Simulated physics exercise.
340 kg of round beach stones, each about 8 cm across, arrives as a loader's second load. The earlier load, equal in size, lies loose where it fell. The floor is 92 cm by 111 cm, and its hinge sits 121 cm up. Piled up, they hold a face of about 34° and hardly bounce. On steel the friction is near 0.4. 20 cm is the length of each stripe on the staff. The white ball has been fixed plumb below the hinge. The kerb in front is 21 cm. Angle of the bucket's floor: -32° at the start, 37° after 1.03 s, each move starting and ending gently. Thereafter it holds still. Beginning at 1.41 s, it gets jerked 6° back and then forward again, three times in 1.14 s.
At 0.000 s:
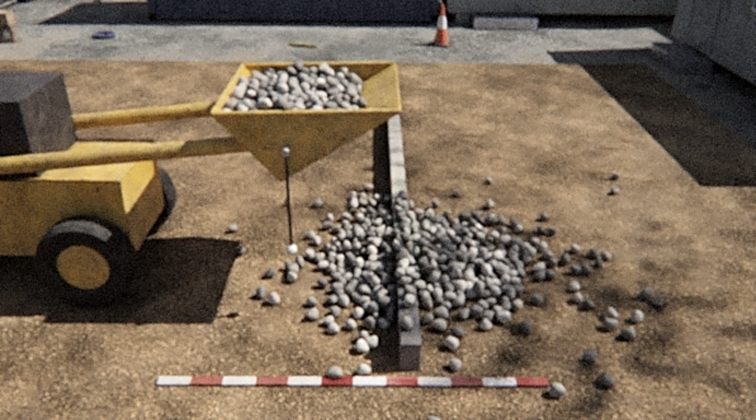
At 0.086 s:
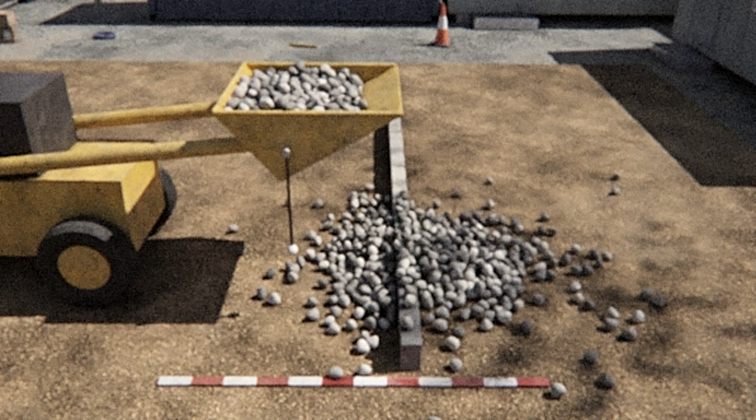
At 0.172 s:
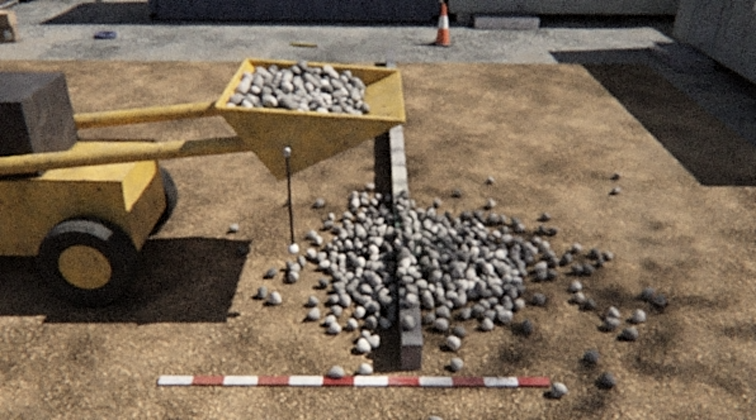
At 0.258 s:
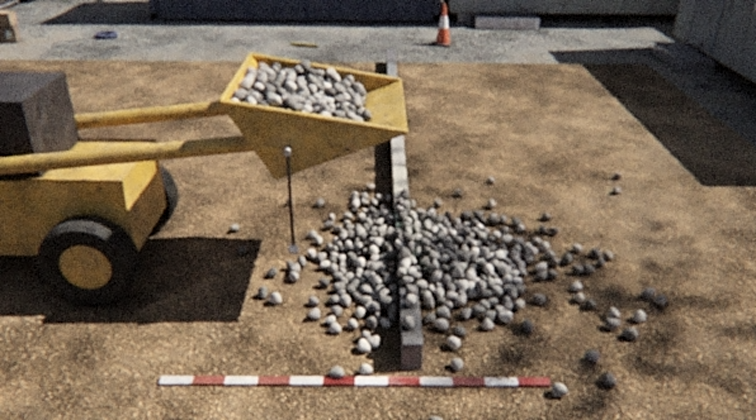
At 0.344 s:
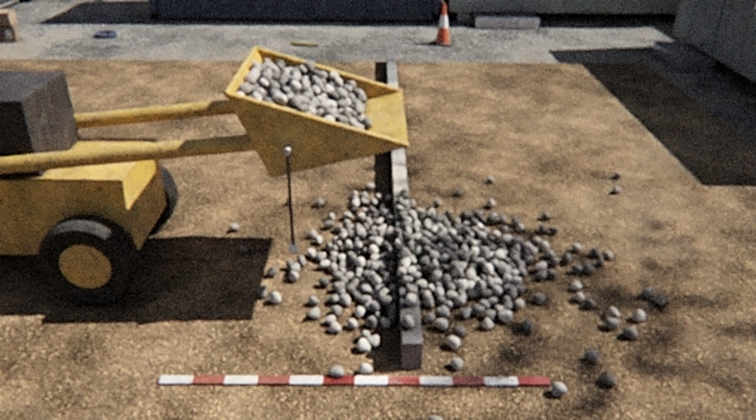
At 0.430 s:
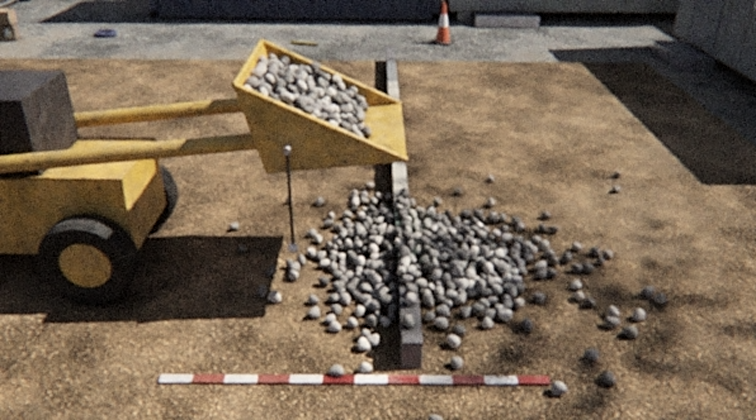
The video shows a yellow loader holding a bucket of grey stones above a loose pile lying across a low kerb; the bucket gradually tilts forward, its right lip lowering while the stones shift slightly inside.
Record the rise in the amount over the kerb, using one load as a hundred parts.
Rise: About 78 parts in every hundred.
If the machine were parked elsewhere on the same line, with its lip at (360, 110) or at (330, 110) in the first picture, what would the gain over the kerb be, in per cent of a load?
Around 35 percent, then around 10 percent.
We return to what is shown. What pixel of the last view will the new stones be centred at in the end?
They settle centred around (452, 253).
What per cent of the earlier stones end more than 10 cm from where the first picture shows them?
Close to 20 per cent.
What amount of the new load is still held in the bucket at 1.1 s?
About 65 per cent.
After 0.8 s the floor is at 26°; in per cent of one load, 100 in the bucket, 49 on this side of the kerb, 51 over the kerb; the foremost stones are at (622, 248).
After 1.1 s the floor is at 37°; in per cent of one load, 63 in the bucket, 83 on this side of the kerb, 53 over the kerb; the foremost stones are at (622, 248).
After 3.0 s the floor is at 37°; in per cent of one load, 0 in the bucket, 70 on this side of the kerb, 130 over the kerb; the foremost stones are at (629, 246).
After 5.6 s the floor is at 37°; in per cent of one load, 0 in the bucket, 70 on this side of the kerb, 130 over the kerb; the foremost stones are at (629, 246). Net gain over the kerb, 78.
